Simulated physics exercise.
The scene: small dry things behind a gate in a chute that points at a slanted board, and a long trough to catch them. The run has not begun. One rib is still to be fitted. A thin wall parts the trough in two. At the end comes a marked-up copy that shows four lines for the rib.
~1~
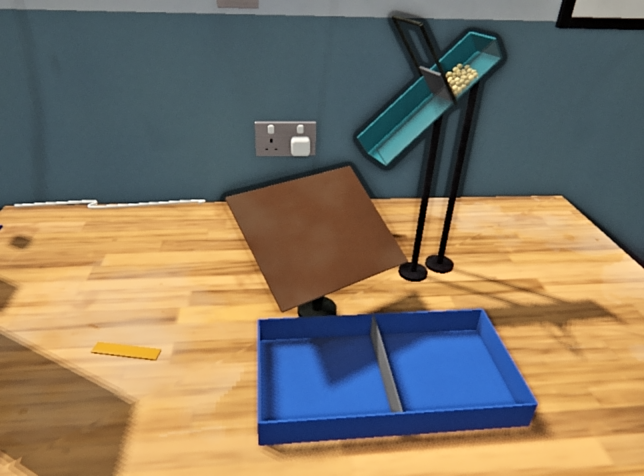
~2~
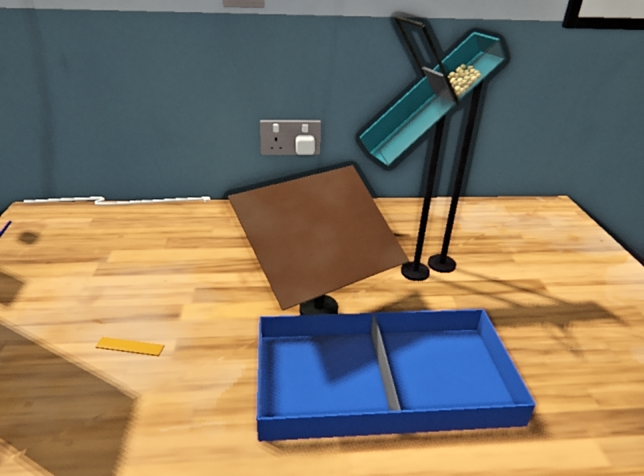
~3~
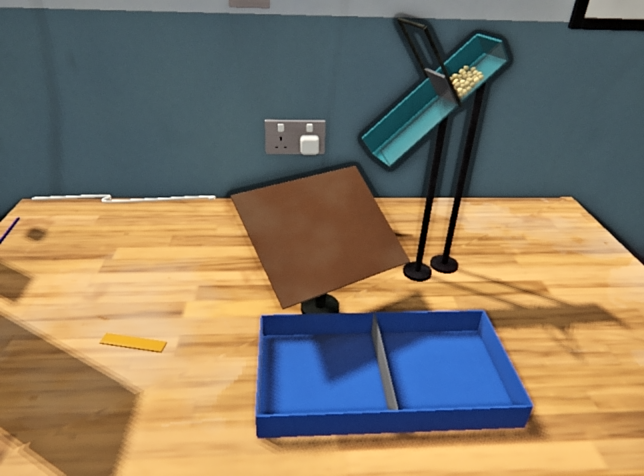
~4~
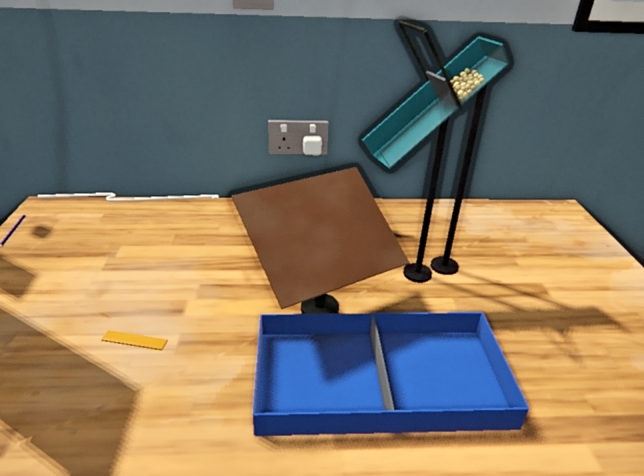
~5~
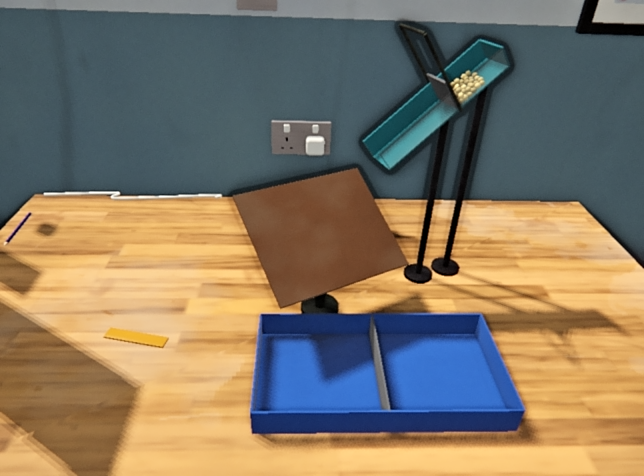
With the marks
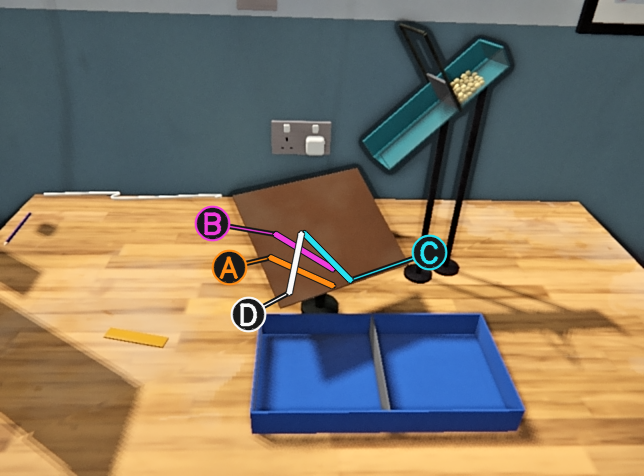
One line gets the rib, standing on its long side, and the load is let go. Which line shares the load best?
The best line is B.
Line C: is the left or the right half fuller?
More lands on the right.
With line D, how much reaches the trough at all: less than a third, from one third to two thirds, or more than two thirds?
More than two thirds.
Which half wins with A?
The left half.
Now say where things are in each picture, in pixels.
The first picture shows load behind the gate at (450, 82), soya beans; lip of the chute at (377, 159), sloping fairly steeply.
The second picture shows middle of the board at (322, 229), tilted fairly steeply; middle of its low edge at (351, 283); of its high edge at (295, 179).
The third picture shows front corners of the trough at (256, 416) and (533, 406); front end of its middle wall at (397, 411); gate still shut at (437, 77).
The fourth picture shows middle of the load at (456, 87); lip at (381, 162).
The fifth picture shows middle of the load at (457, 89); lip at (381, 163).
On the marked copy, line A from (270, 257) to (332, 285); line B from (275, 234) to (332, 268); line C from (304, 233) to (350, 280); line D from (301, 233) to (289, 292).
If A is chosen, of what is caught, most in the left half, about a quarter in the right.
If B is chosen, of what is caught, about a third in the left half, about two thirds in the right.
If C is chosen, of what is caught, a small part in the left half, most in the right.
If D is chosen, of what is caught, most in the left half, a small part in the right.
